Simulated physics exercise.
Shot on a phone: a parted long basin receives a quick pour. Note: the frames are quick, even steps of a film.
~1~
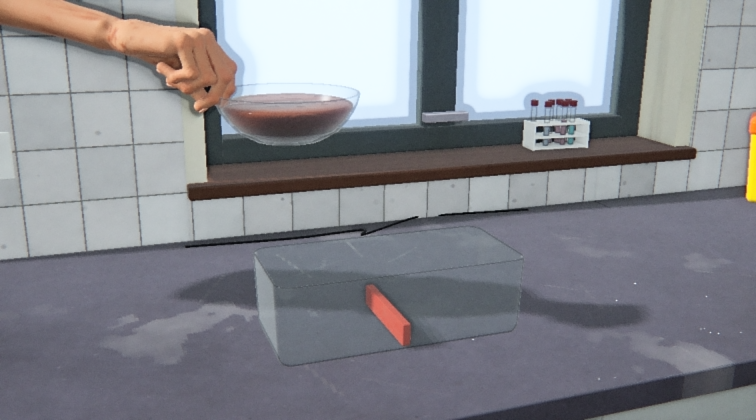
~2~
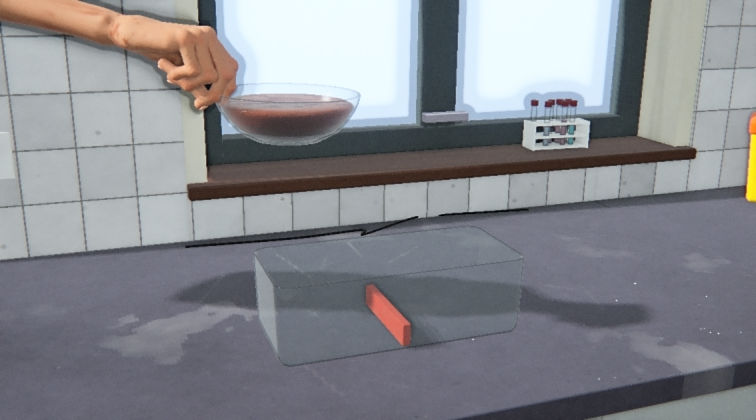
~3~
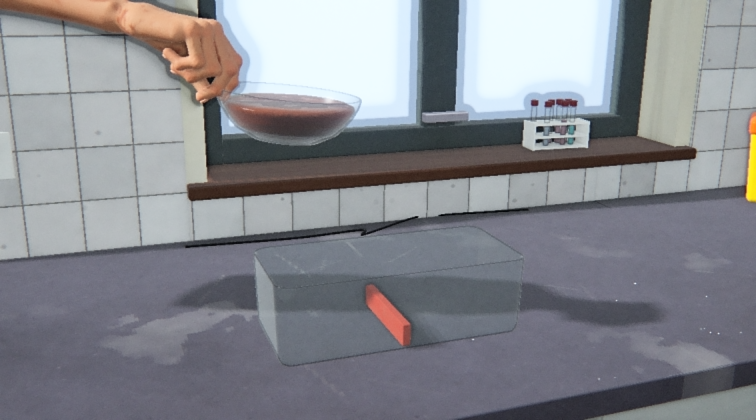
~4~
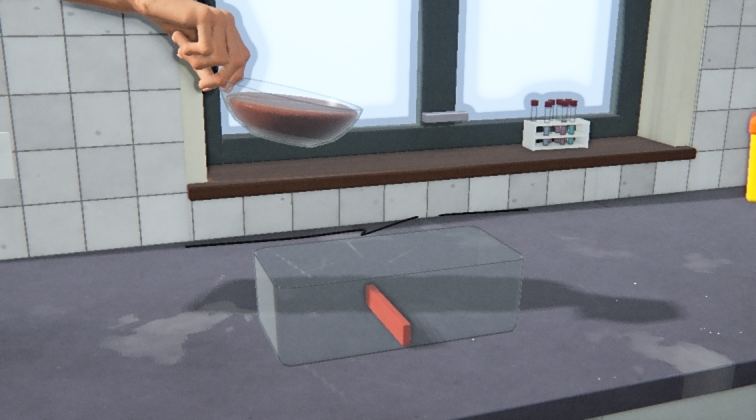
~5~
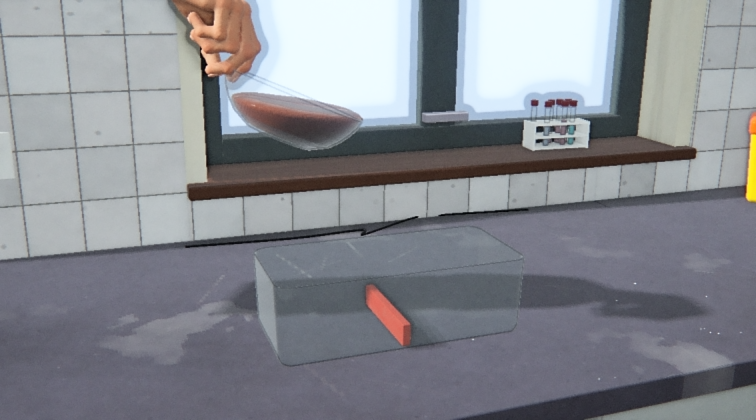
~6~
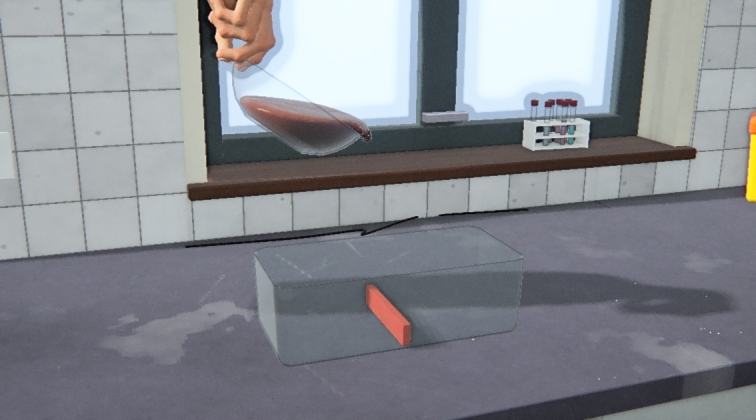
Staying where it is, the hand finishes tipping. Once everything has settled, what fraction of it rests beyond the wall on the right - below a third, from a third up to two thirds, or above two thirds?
The right of the wall is going to hold one third to two thirds.
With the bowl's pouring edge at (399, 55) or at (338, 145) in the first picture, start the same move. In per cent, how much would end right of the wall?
Near 65 per cent for the first start, near 30 per cent for the second.
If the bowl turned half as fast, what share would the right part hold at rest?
Close to 65 out of every hundred.
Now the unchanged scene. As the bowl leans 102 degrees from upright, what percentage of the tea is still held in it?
I'd reckon near 0 percent is still held at that tilt.
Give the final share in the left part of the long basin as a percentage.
That works out to roughly 40 percent.
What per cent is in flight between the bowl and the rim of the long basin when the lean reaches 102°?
Around 35 percent.
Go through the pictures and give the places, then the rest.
It leans 0°; its right rim is at (356, 91); the tea meets the walls at (220, 105) and (350, 100); the long basin's rim runs from (264, 269) to (501, 242); the wall's top is at (387, 305), in the first picture.
It leans 2°; its right rim is at (356, 93); the tea meets the walls at (220, 104) and (350, 101), in the second picture.
It leans 6°; its right rim is at (357, 99); the tea meets the walls at (221, 101) and (351, 104), in the third picture.
It leans 14°; its right rim is at (358, 108); the tea meets the walls at (225, 97) and (354, 107), in the fourth picture.
It leans 24°; its right rim is at (358, 120); the tea meets the walls at (231, 96) and (349, 112); 2 per cent is over the edge, in the fifth picture.
It leans 35°; its right rim is at (354, 135); the tea meets the walls at (239, 100) and (335, 115); 13 per cent is over the edge, in the sixth picture.
A moment on, the bowl is tipped right over and 0 per cent is still to pour, 9 is left of the wall and 57 right of it.
Next, the bowl is tipped right over and 0 per cent is still to pour, 33 is left of the wall and 57 right of it.
Then the bowl is tipped right over and 0 per cent is still to pour, 38 is left of the wall and 59 right of it.
Later the bowl is tipped right over and 0 per cent is still to pour, 38 is left of the wall and 58 right of it.
At rest 38 per cent lies left of the wall, 58 right of it and 4 outside.
